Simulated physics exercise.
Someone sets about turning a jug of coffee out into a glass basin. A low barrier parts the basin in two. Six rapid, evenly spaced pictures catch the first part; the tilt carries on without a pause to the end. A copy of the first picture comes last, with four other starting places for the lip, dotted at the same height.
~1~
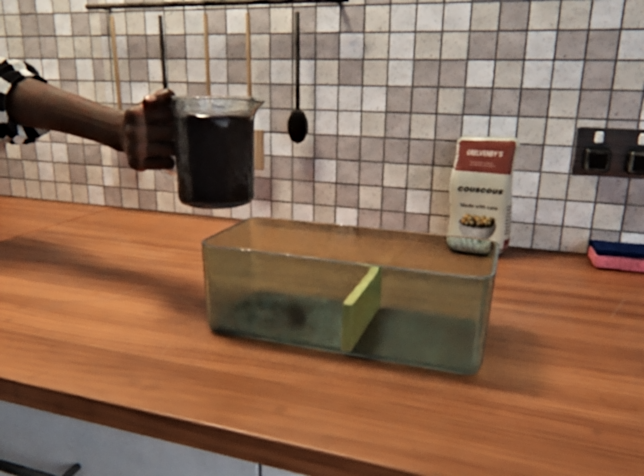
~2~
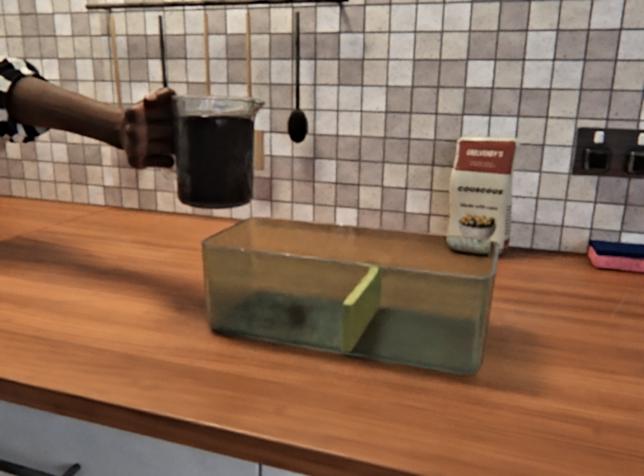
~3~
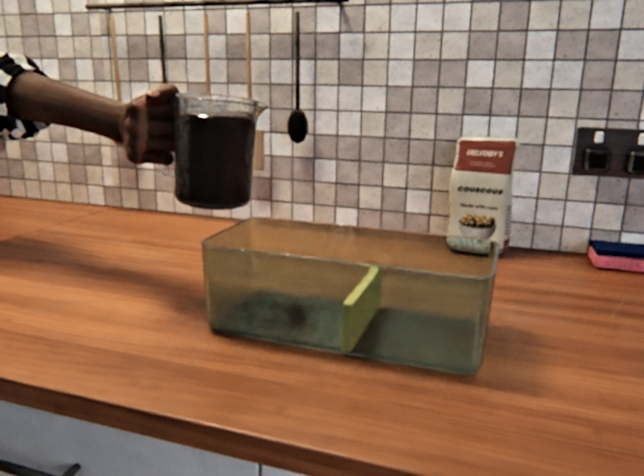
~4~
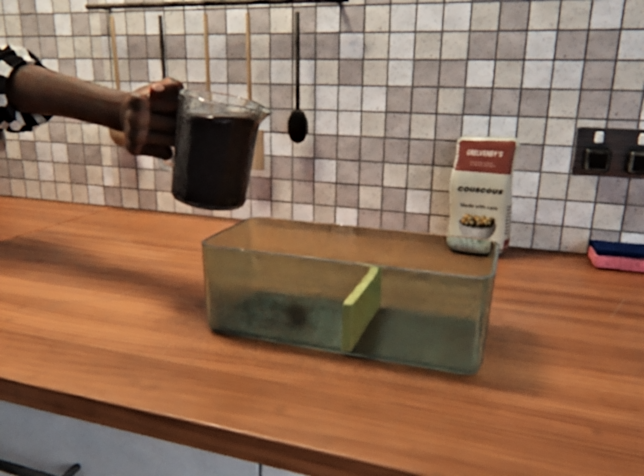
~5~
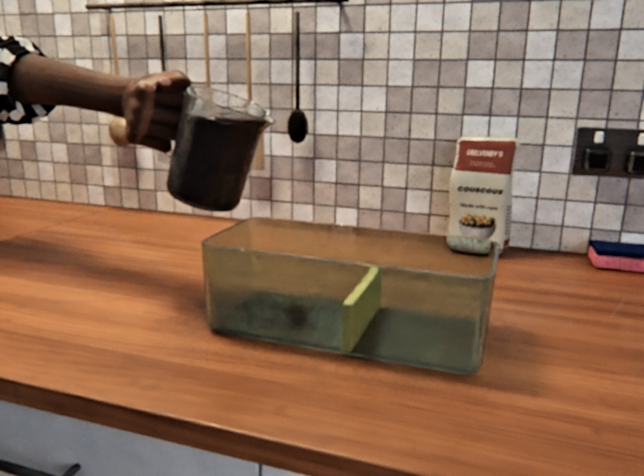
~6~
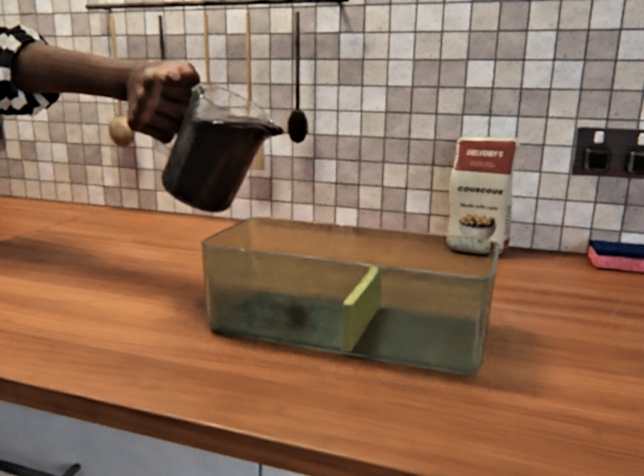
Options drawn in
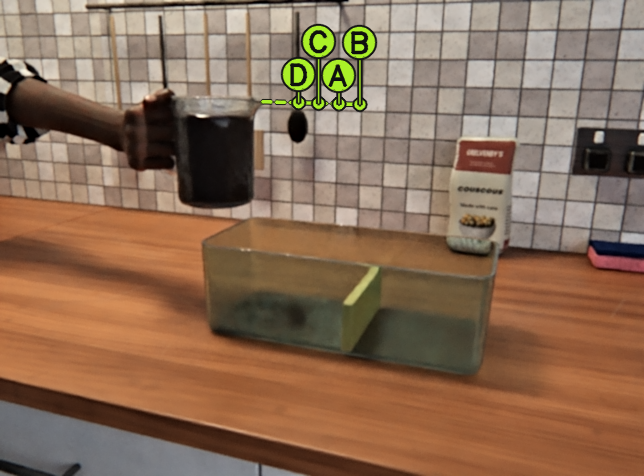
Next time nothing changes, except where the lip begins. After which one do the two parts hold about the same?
Go for C.
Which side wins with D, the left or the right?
The left one.
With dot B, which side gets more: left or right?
The right one.
On the marked copy, A at (338, 103); B at (359, 104); C at (318, 103); D at (298, 102).
With A, about 20 % ends left of the wall and 80 % right of it.
With B, about 2 % ends left of the wall and 97 % right of it.
With C, about 48 % ends left of the wall and 52 % right of it.
With D, about 85 % ends left of the wall and 13 % right of it.
